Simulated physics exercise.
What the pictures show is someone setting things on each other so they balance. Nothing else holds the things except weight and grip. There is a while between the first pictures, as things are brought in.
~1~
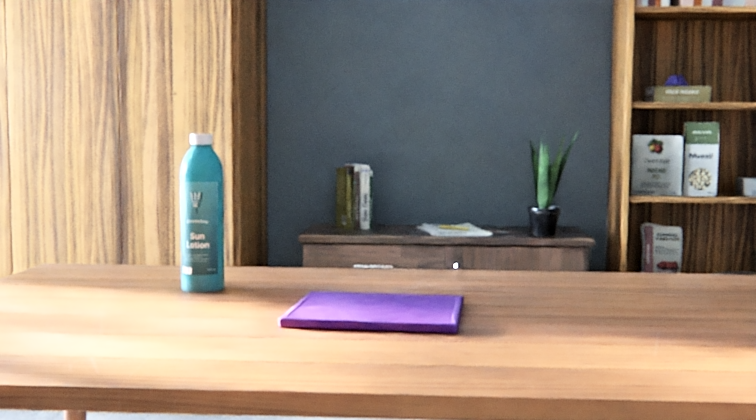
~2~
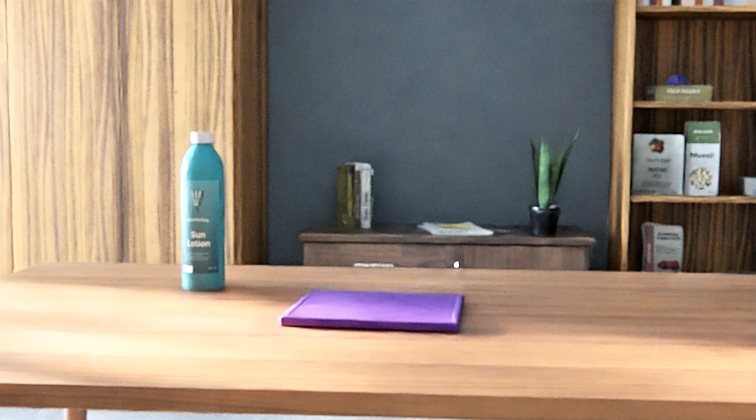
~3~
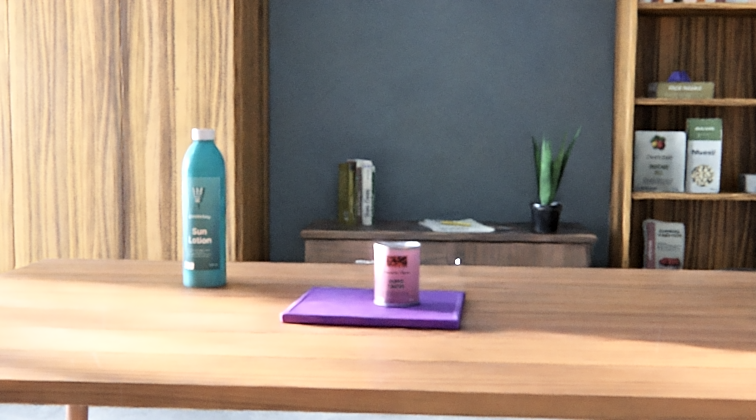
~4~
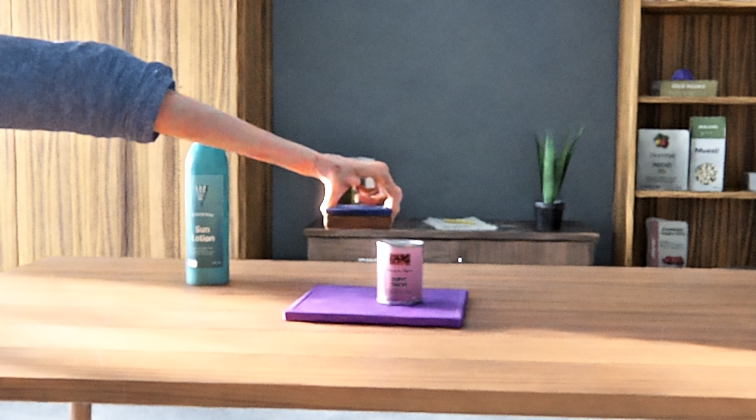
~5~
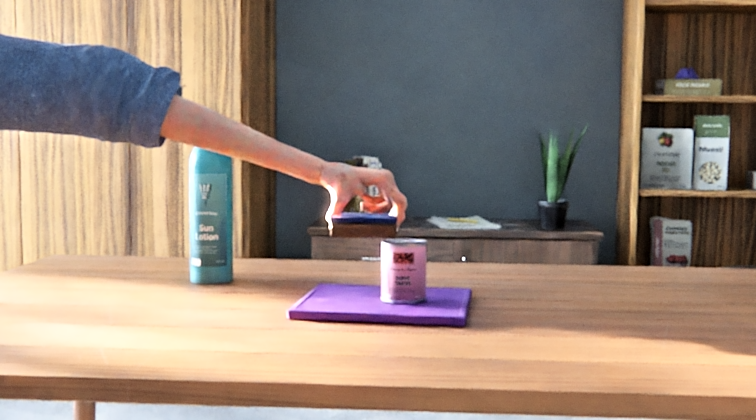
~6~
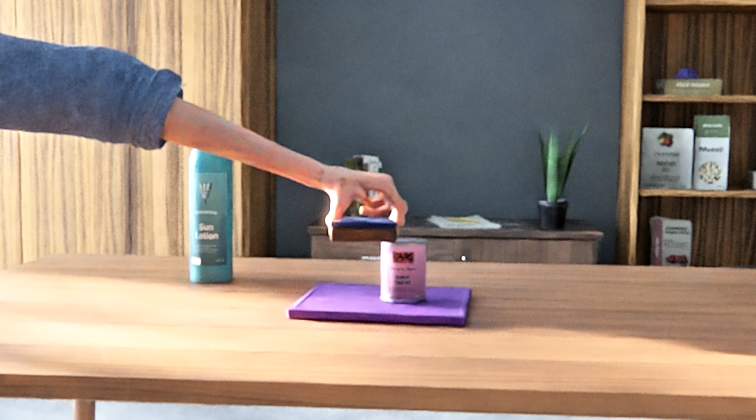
A hand holding a brown sponge lowers it slightly above a pink tin on a purple tray, beside a turquoise bottle.
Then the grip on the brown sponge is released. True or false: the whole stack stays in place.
False.
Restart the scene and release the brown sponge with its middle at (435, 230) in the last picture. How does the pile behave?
Outcome: The pile is knocked down.
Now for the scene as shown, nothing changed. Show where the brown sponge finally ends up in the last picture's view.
It ends up close to (279, 290).
Then, 0.30 s after the last picture, brown sponge now fallen.
Then, 0.50 s after the last picture, things are still on the move.
Then, 0.60 s after the last picture, as before.
Then, 1.60 s after the last picture, nothing new.
At rest, fallen, brown sponge; the other 3 in place. Seen from the same camera at the end, brown sponge near (279, 290). The pile gives way.
